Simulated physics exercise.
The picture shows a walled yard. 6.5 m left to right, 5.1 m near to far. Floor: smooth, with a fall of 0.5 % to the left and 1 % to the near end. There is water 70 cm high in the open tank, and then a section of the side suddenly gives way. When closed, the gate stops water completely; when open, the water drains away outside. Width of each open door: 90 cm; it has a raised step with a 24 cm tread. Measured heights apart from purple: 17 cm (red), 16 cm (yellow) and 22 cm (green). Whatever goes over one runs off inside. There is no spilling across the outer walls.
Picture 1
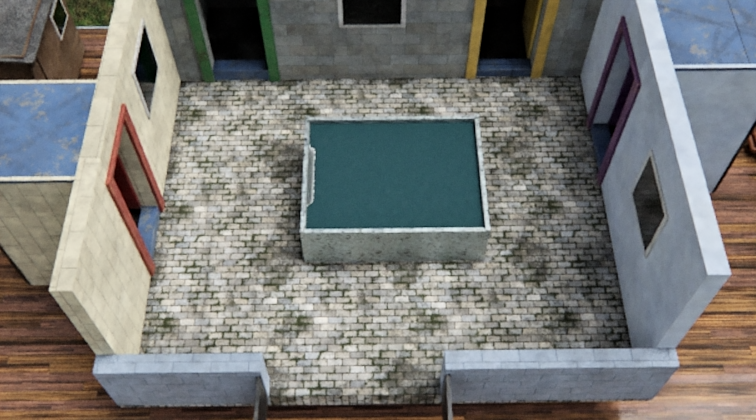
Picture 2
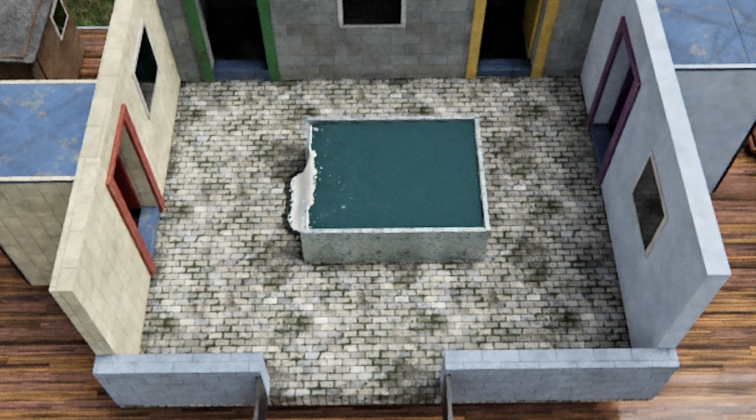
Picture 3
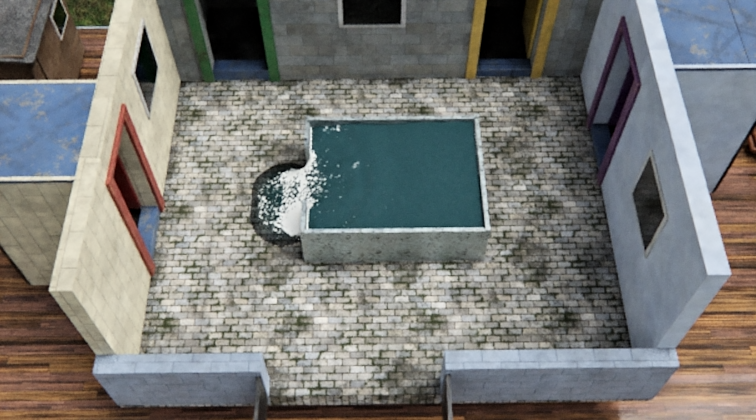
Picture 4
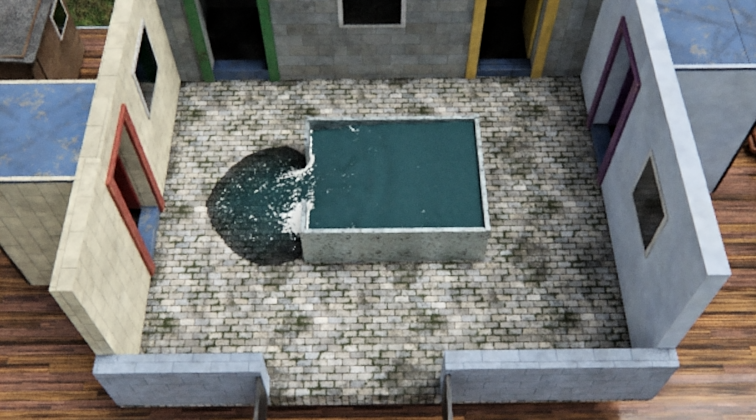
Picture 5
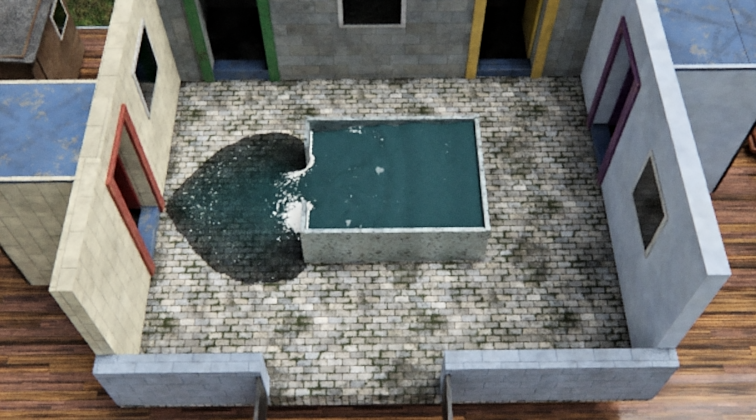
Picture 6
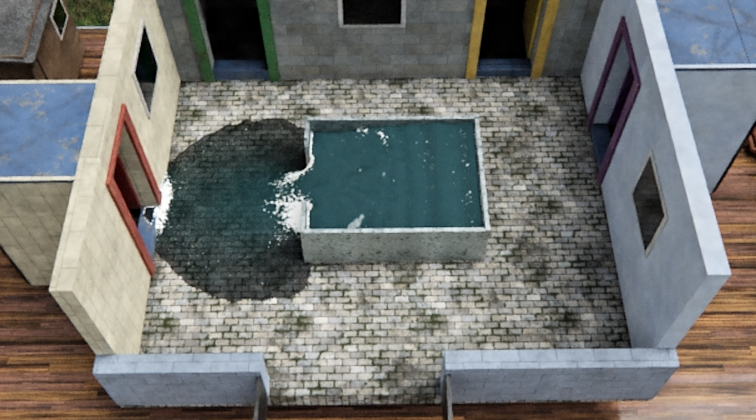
Water pours from the left side of an open tank and spreads across the paved yard.
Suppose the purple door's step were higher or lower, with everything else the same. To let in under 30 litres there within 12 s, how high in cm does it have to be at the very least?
At least roughly 7 cm.
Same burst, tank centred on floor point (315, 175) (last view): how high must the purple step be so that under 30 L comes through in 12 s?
8.0 cm, give or take.
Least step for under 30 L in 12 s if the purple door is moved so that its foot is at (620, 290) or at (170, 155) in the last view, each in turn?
You'd want roughly 9.0 cm there first, then roughly 24 cm.
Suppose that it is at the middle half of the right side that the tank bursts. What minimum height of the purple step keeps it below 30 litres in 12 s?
If so: Around 25 cm.
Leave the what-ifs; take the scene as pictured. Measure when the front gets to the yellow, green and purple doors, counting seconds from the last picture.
Arrival times - yellow: 3.2 s; green: 0.8 s; purple: 4.0 s.
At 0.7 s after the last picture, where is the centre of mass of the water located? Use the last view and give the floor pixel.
Around (348, 202).
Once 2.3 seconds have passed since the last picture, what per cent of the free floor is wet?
Roughly 45 percent.
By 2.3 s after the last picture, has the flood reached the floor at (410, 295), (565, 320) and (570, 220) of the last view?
In turn: Dry, still dry, dry.
Then, 0.7 s after the last picture water covers 25 % of the floor, deepest (38 cm) near (297, 203); it has not reached the purple door.
Then, 2.3 s after the last picture water covers 45 % of the floor, deepest (35 cm) near (136, 380); it has not reached the purple door.
Then, 11.3 s after the last picture water covers 100 % of the floor, deepest (14 cm) near (470, 376); 8 cm at the purple door, 0 litres in over its 15 cm step.
At the purple door as built, the water peaked near 11 cm, 4.5 s after the last picture.
Run again over the same 12 s with other heights there, 38 litres in over 6.5 cm, 22 litres over 7.5 cm. The limit of 30 litres is kept from about 7 cm up.
